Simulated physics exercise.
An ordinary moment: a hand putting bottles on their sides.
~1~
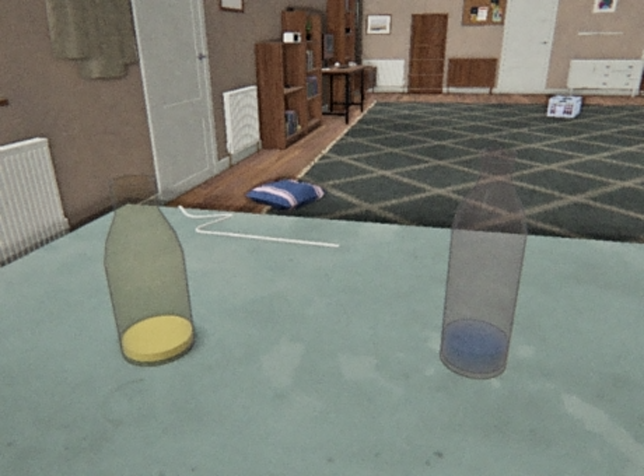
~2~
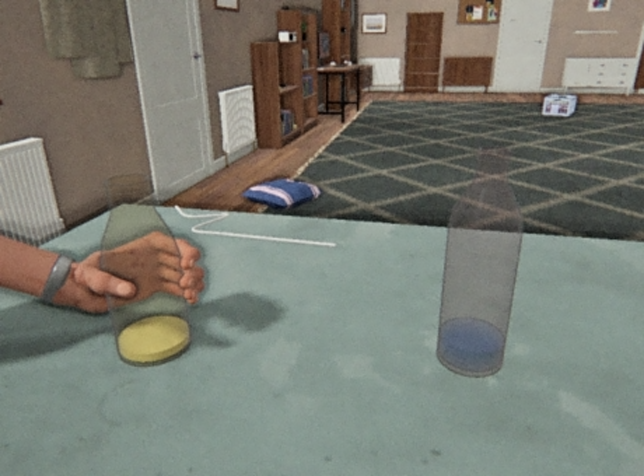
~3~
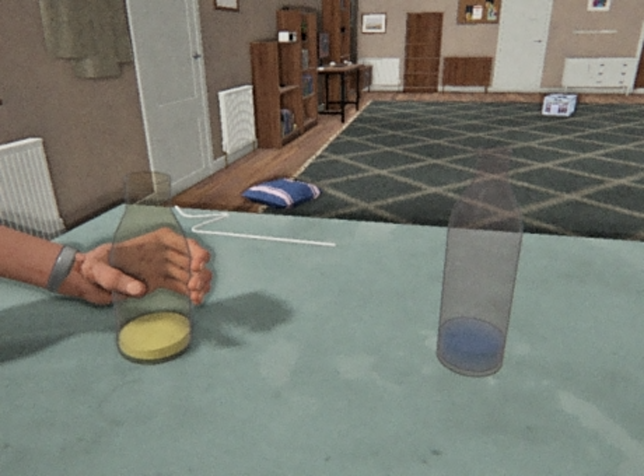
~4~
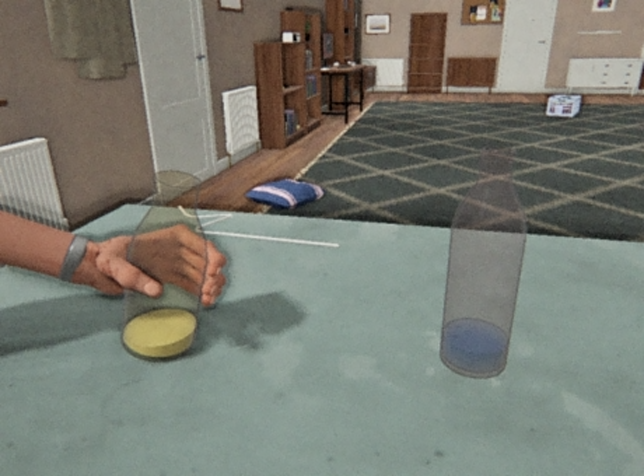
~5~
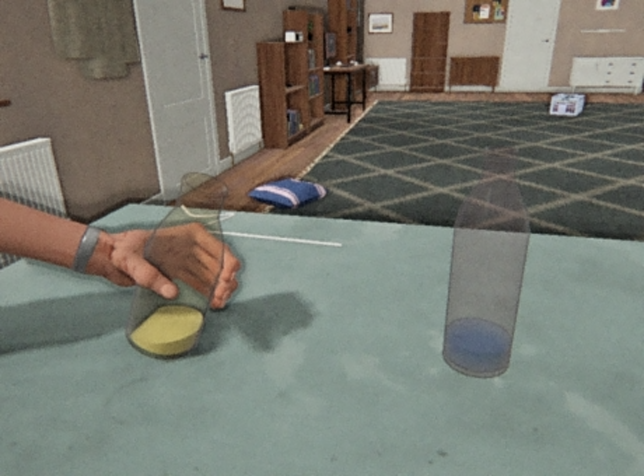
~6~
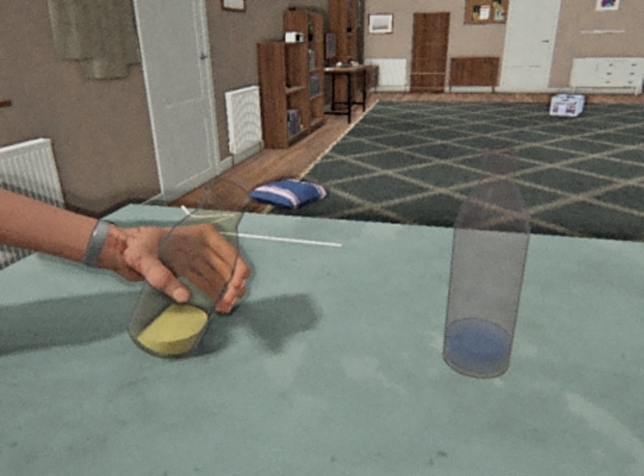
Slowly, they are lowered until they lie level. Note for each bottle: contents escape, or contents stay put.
Left - contents stay put; right - contents stay put.
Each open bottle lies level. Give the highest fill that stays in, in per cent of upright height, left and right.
About 16 % and 22 %.
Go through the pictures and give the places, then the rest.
In the first frame, both stand upright; left bottle (146, 265) nearly empty, open; right bottle (485, 262) nearly empty, open.
In the second frame, a hand takes the left bottle; left bottle nearly empty, surface at (154, 334); right bottle nearly empty, surface at (472, 335).
In the third frame, the left bottle tips; left bottle (152, 263) nearly empty; right bottle (481, 260) nearly empty.
In the fourth frame, the left bottle tips; left bottle nearly empty, surface at (161, 328); right bottle nearly empty, surface at (475, 336).
In the fifth frame, the left bottle tips; left bottle (184, 262) tipped 25°; right bottle (487, 260) nearly empty.
In the sixth frame, the left bottle tips; left bottle (195, 265) tipped 30°, open; right bottle nearly empty, surface at (478, 336), open.
Shortly, the left bottle is nearly down; left bottle, no leak.
Then, the left bottle lies flat; left bottle, no leak.
At the finish, both lie flat; left bottle, no leak; right bottle, no leak.
